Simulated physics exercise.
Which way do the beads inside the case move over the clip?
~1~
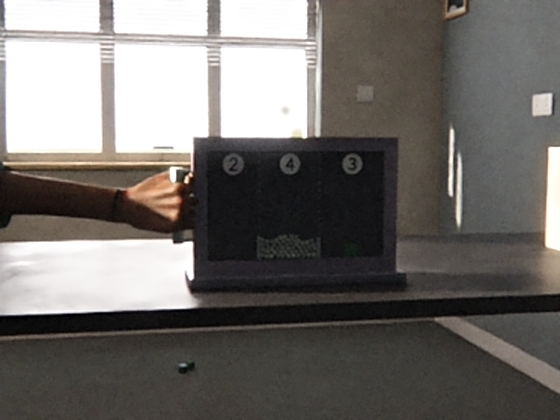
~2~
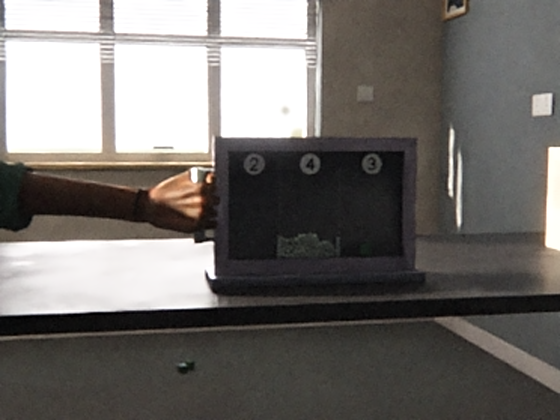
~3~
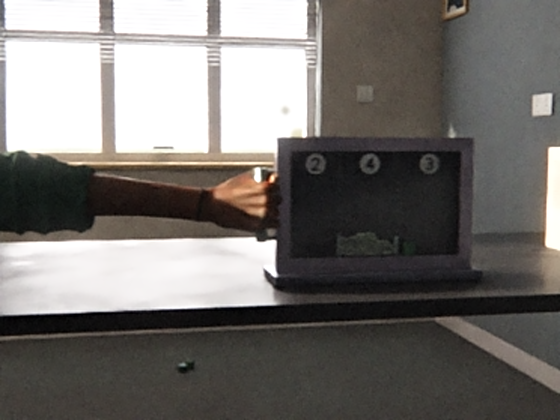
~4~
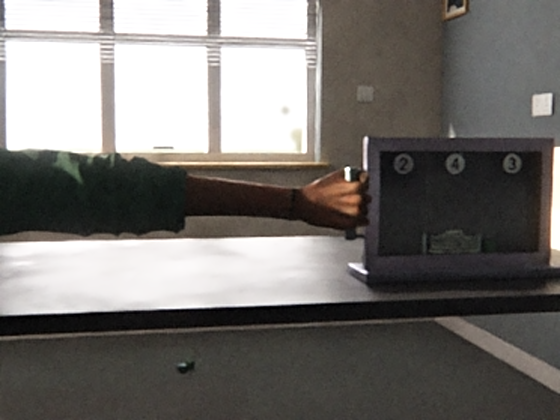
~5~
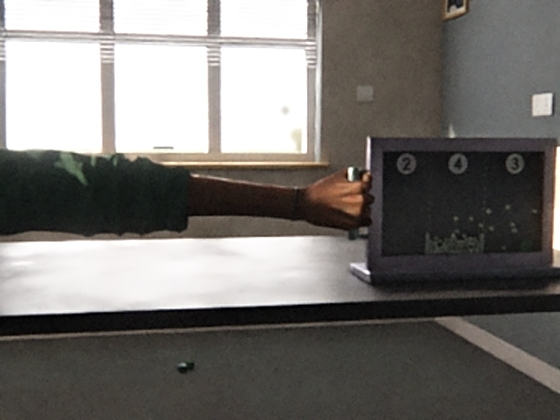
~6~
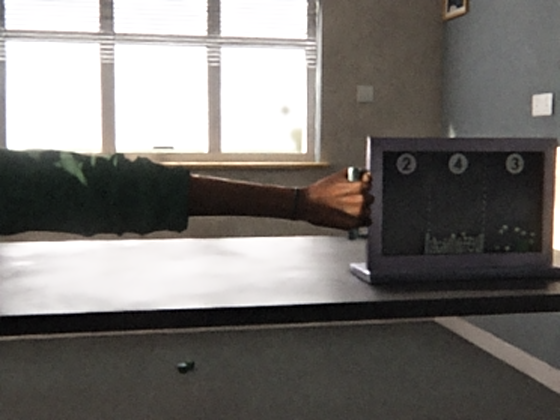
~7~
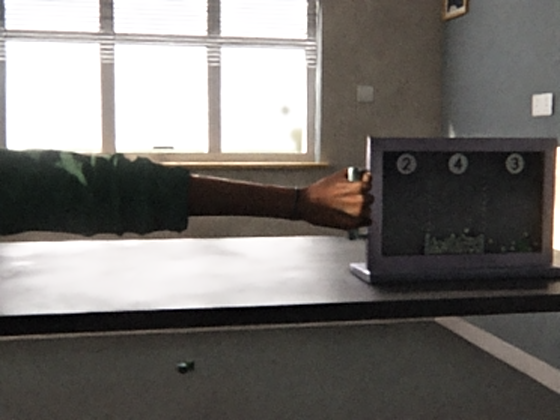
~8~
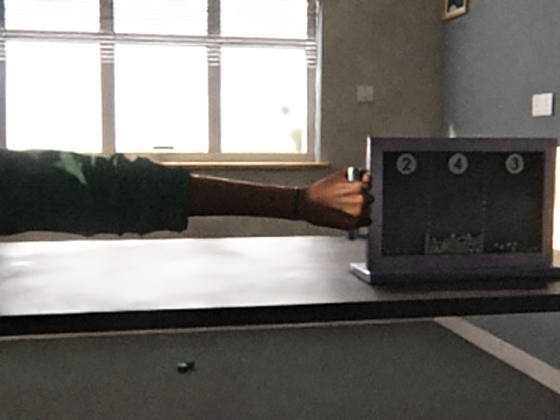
The beads move to the right, carried along with the case, and some scatter farther right inside it when it stops.
